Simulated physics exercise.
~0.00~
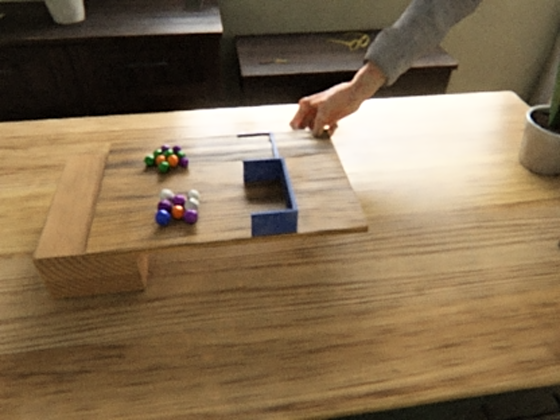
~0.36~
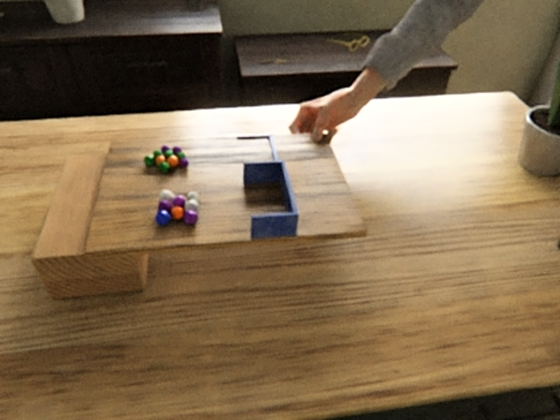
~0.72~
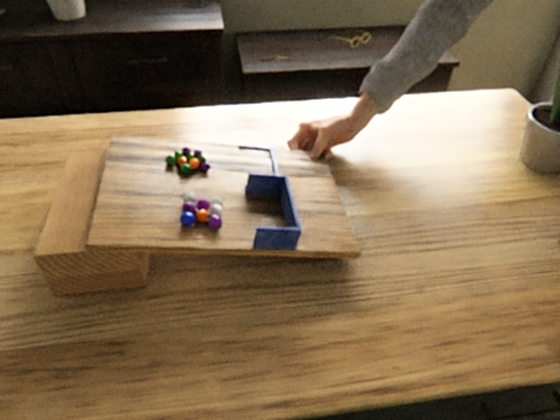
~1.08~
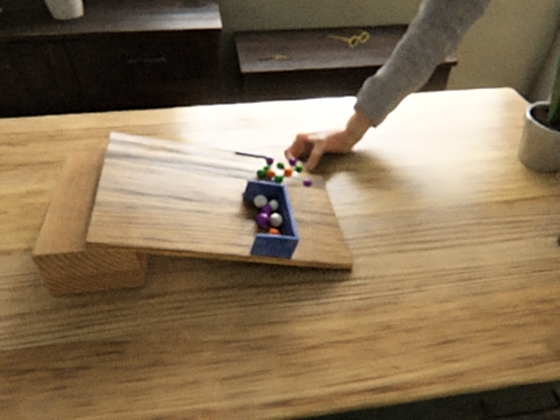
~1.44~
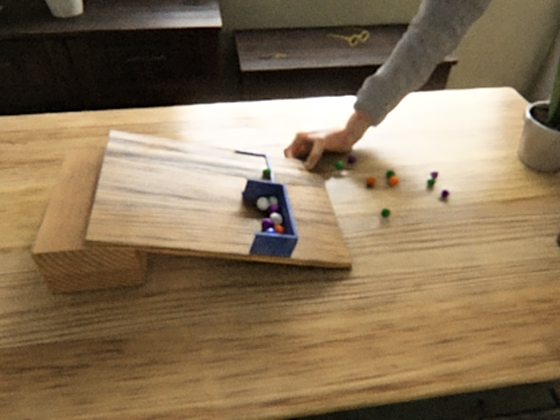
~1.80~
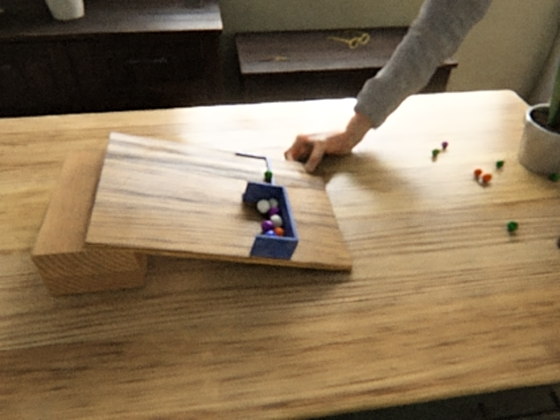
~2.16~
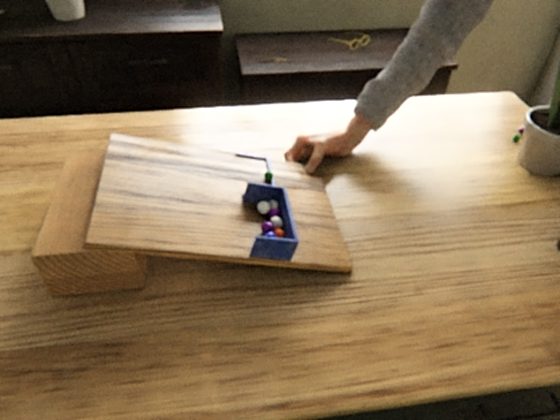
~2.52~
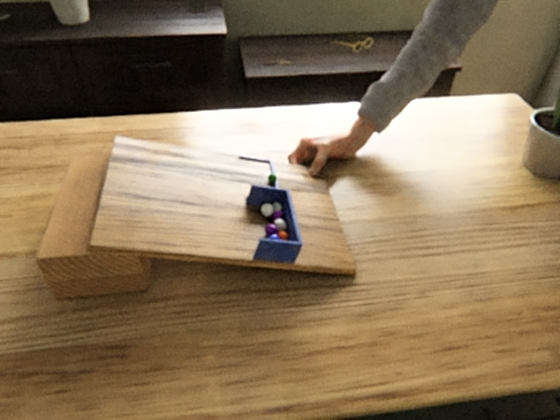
On a pale wooden table, a board rests with its left end on a wooden block while a hand in a grey sleeve holds its right end, two clusters of colourful little balls sitting on top. The hand lowers that end, and the board tilts down to the right. Both clusters slide and roll toward the blue barriers. The nearer balls gather inside the blue bracket and stay there. Most of the farther ones run past the thin bar, scatter across the table toward the potted plant and disappear from view, leaving a green ball by the bar.
